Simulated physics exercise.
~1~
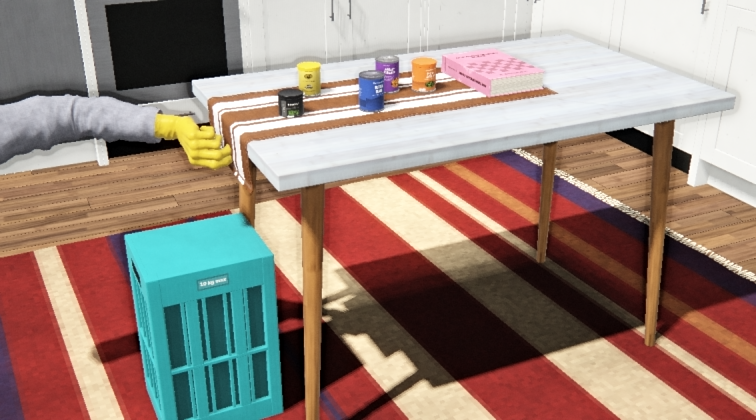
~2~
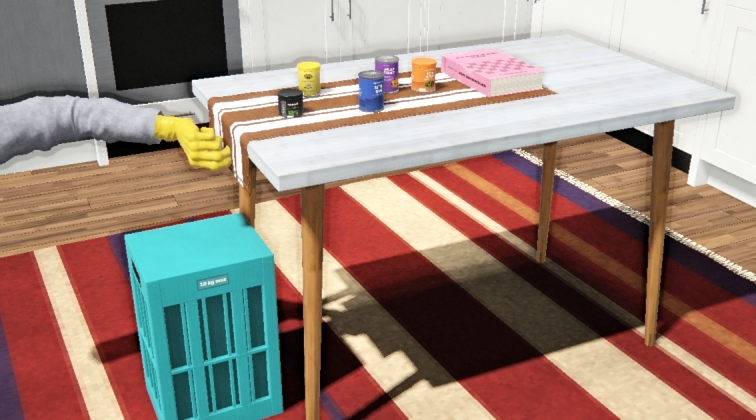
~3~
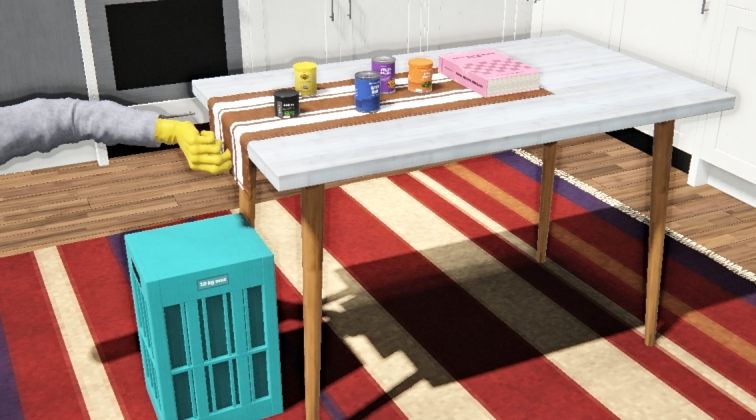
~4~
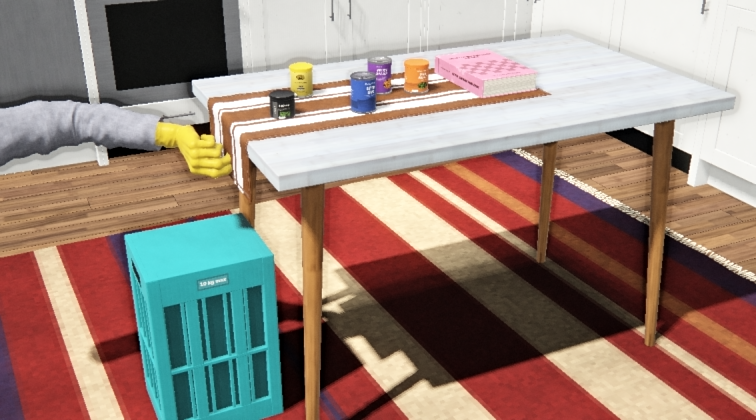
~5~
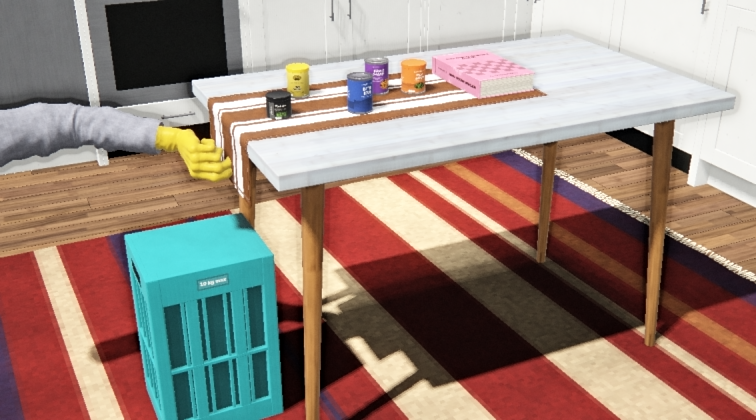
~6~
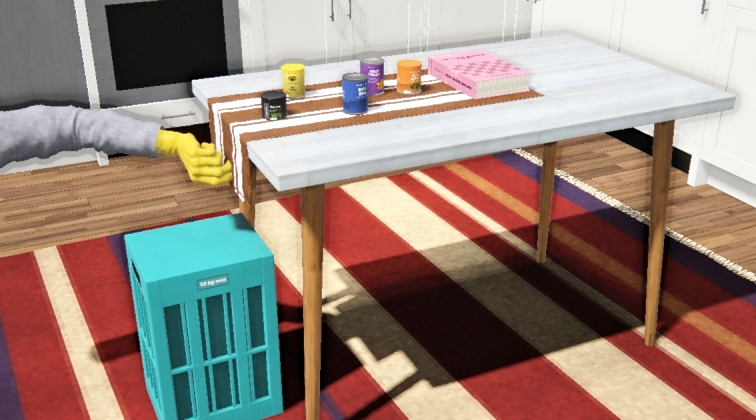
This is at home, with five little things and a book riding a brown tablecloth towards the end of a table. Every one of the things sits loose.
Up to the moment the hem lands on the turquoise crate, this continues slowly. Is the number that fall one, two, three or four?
Only one fails to stay up.
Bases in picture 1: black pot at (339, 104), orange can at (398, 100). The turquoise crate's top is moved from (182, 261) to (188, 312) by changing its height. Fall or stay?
Result: Black pot gone, orange can still there.
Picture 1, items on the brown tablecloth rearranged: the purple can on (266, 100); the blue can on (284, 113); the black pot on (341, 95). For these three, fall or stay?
The purple can would end up off, the blue can would end up off, the black pot would stay in place.
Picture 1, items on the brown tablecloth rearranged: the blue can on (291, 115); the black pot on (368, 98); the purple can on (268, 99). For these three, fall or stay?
Result - the blue can comes off, the black pot stays put, and the purple can comes off.
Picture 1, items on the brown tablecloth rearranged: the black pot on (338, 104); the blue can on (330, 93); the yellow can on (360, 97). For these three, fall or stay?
Result - black pot still up, blue can still up, yellow can still up.
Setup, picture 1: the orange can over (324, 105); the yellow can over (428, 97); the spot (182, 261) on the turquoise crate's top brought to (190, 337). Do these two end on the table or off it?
The orange can is lost, the yellow can stays put.
A little later, hem on the crate; black pot gone.
When it is over, hem on the crate; black pot gone. The answer is one.
